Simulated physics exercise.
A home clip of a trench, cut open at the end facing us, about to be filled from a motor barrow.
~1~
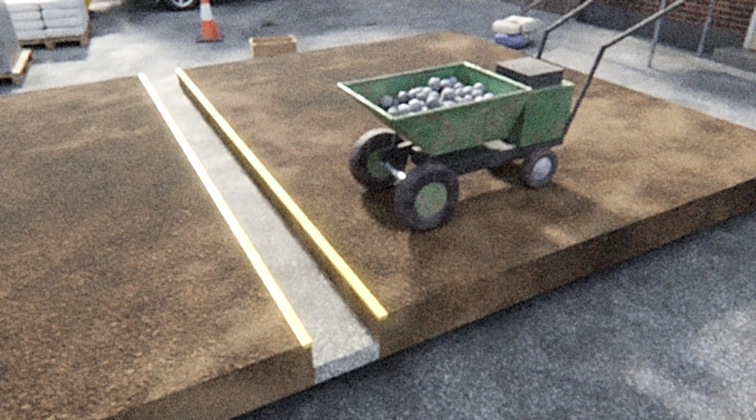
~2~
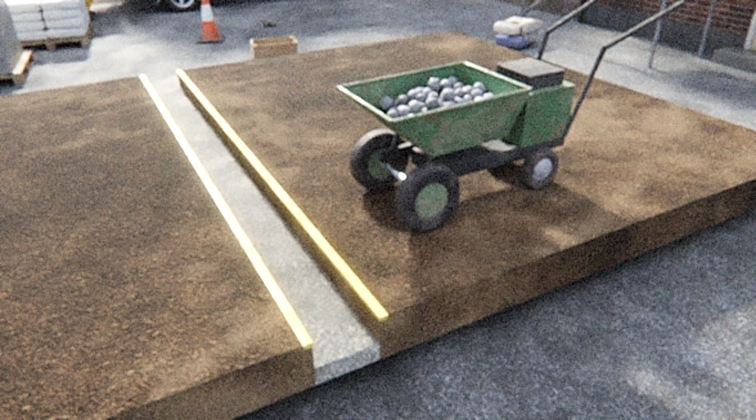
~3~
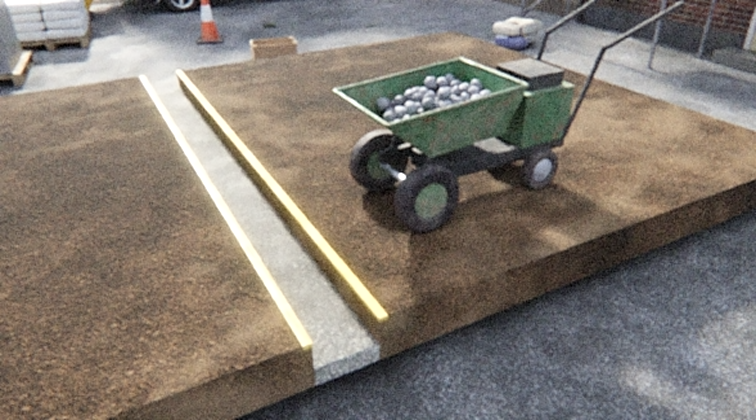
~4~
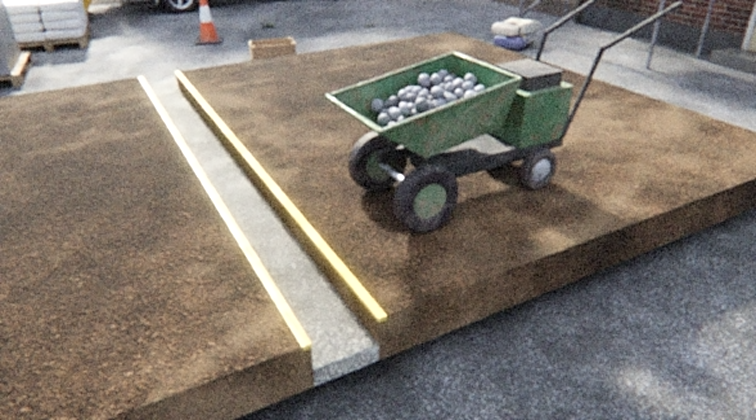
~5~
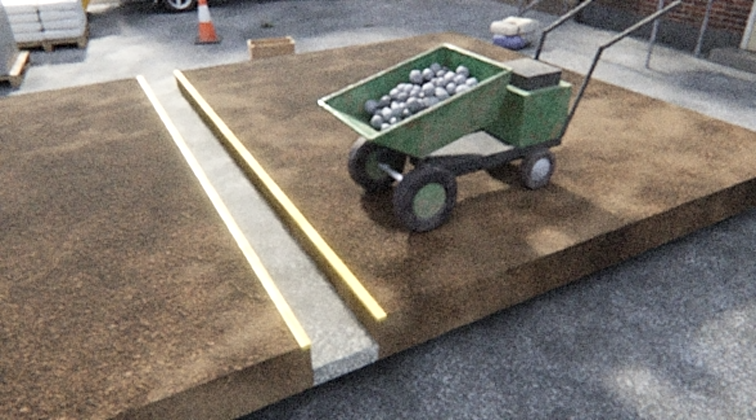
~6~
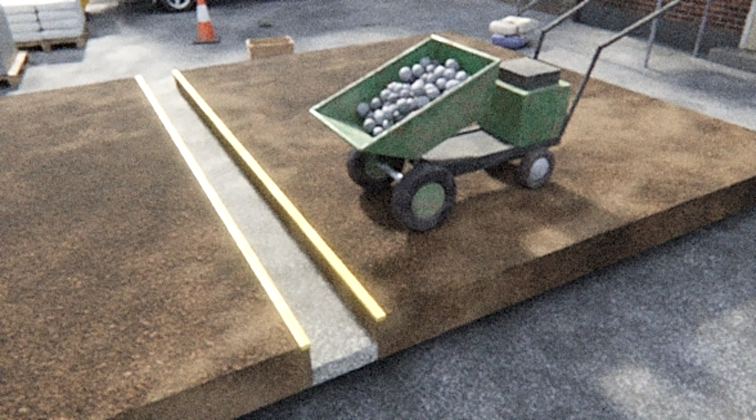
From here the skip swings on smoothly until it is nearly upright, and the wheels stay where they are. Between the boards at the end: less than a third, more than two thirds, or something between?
The trench takes over two thirds.
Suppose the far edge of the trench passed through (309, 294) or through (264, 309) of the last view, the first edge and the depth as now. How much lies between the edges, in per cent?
The first gives 60 %, the second 90 %.
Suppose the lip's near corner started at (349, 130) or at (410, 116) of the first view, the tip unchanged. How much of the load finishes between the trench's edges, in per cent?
Near 50 % and 60 %.
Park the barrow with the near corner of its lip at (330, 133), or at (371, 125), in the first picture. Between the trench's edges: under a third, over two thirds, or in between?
The first try: Under a third. The second: More than two thirds.
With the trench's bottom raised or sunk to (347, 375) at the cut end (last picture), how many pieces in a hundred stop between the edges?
Near 90 %.
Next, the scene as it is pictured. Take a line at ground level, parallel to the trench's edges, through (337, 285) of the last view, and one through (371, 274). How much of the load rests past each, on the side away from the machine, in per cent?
First some 70, then 90 per cent.
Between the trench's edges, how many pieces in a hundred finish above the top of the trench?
Roughly 10 in a hundred.
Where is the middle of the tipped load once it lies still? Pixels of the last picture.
Near (277, 252).
Soon after the last picture, skip tipped steeply; all in the skip.
A little later, skip tipped right over; about half in the skip; a stray few short of the trench; about half in or heaped over the trench.
Later still, skip tipped right over; a small part in the skip; most in or heaped over the trench; a stray few beyond it.
At rest, skip tipped right over; a small part in the skip; most in or heaped over the trench; a stray few beyond it.
